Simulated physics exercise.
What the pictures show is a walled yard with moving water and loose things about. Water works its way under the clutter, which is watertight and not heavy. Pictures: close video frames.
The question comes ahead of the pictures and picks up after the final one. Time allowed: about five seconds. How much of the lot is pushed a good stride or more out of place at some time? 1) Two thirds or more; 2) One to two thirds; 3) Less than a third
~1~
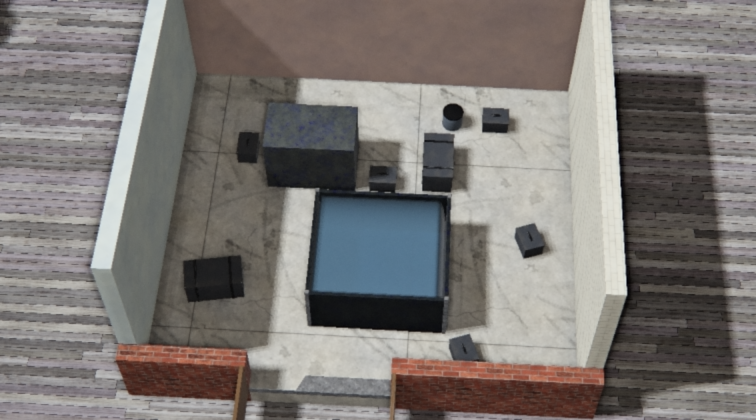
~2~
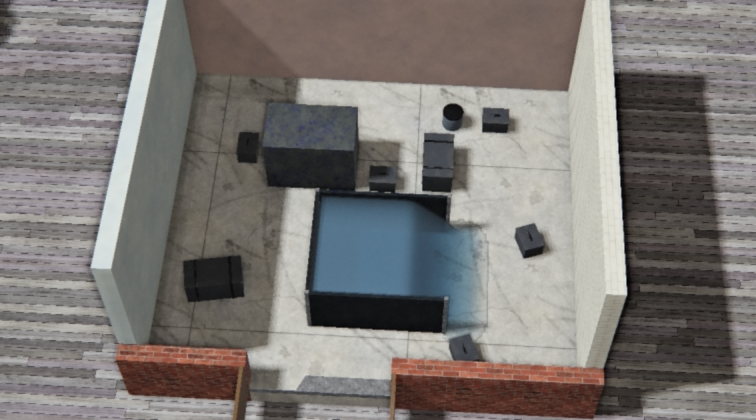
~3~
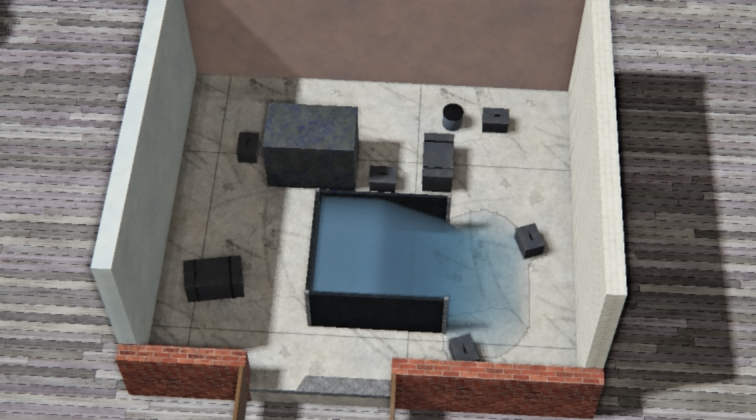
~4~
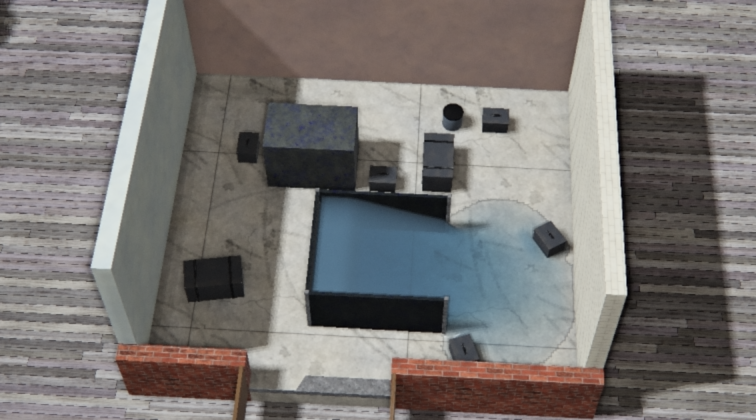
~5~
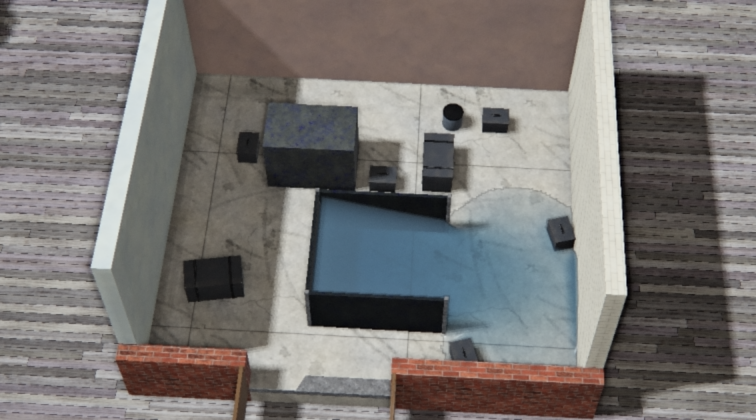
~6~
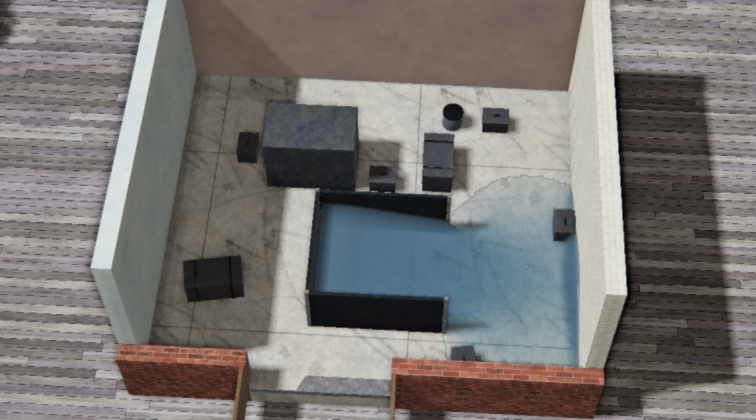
(2) One to two thirds.
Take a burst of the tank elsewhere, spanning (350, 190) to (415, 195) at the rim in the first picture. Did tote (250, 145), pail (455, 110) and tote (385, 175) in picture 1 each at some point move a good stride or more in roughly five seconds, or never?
Never got that far, got that far, got that far.
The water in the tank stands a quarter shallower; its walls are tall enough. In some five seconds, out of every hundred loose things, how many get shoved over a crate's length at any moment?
Roughly 50 in a hundred.
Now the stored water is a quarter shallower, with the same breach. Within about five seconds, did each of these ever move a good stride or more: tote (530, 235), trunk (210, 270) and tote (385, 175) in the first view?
Taking them as listed, the first reached the mark, the second stopped before it and the third stopped before it.
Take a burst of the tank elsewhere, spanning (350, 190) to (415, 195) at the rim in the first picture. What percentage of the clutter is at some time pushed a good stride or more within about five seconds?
Near 80 in a hundred.
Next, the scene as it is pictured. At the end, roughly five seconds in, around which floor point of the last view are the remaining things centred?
Mean position: About (278, 185).
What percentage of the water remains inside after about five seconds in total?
Roughly 94 in a hundred.
A moment on, 1 of 8 are well off their spots; 1 afloat.
Next, 2 of 8 are well off their spots; 2 afloat.
Later, 4 of 8 are well off their spots; 3 afloat.
In the end, 4 of 8 are well off their spots, and 4 have been at some point; 4 afloat.
